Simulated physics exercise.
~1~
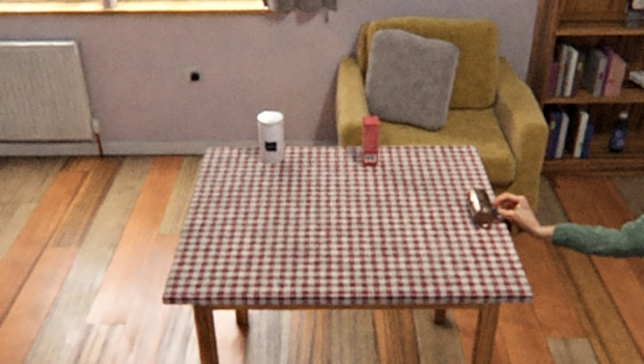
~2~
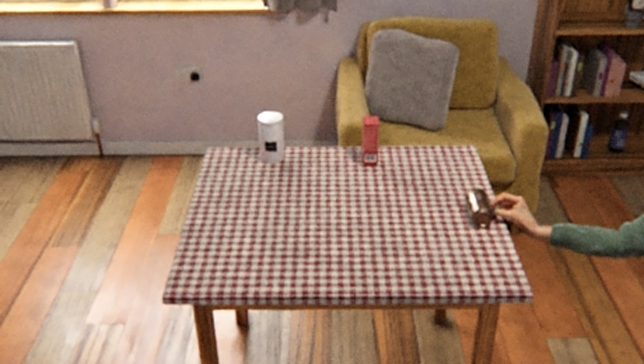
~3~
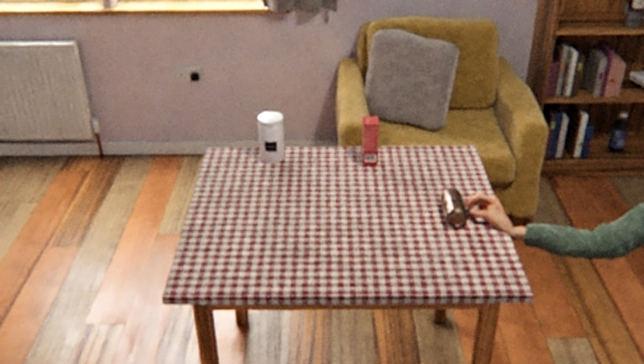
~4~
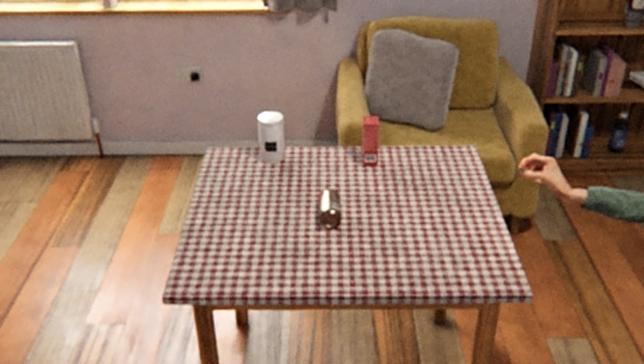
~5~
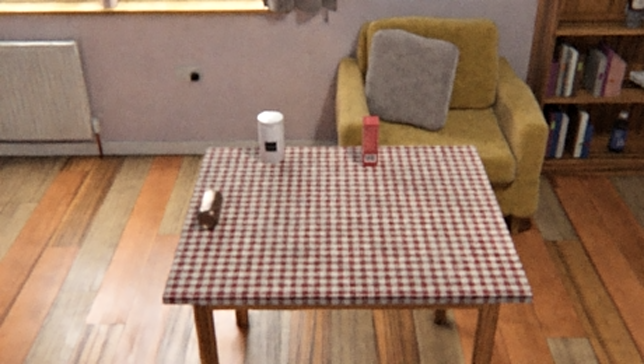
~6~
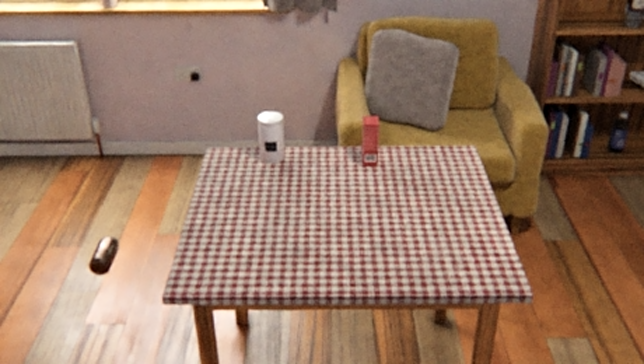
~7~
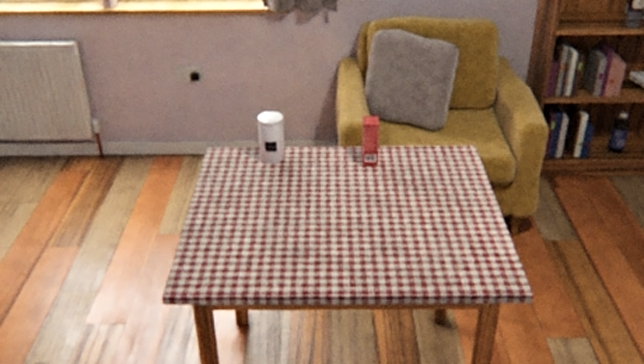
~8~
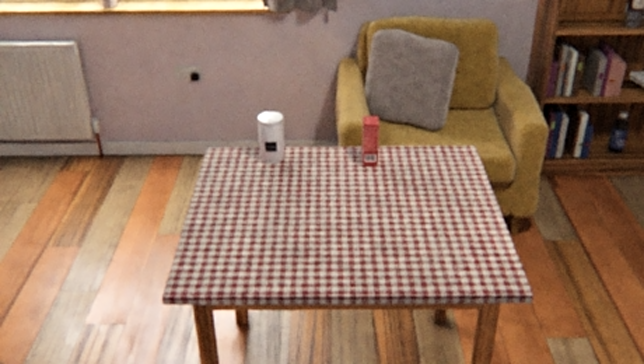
A brown can pushed by a hand rolls left across the table and falls off.
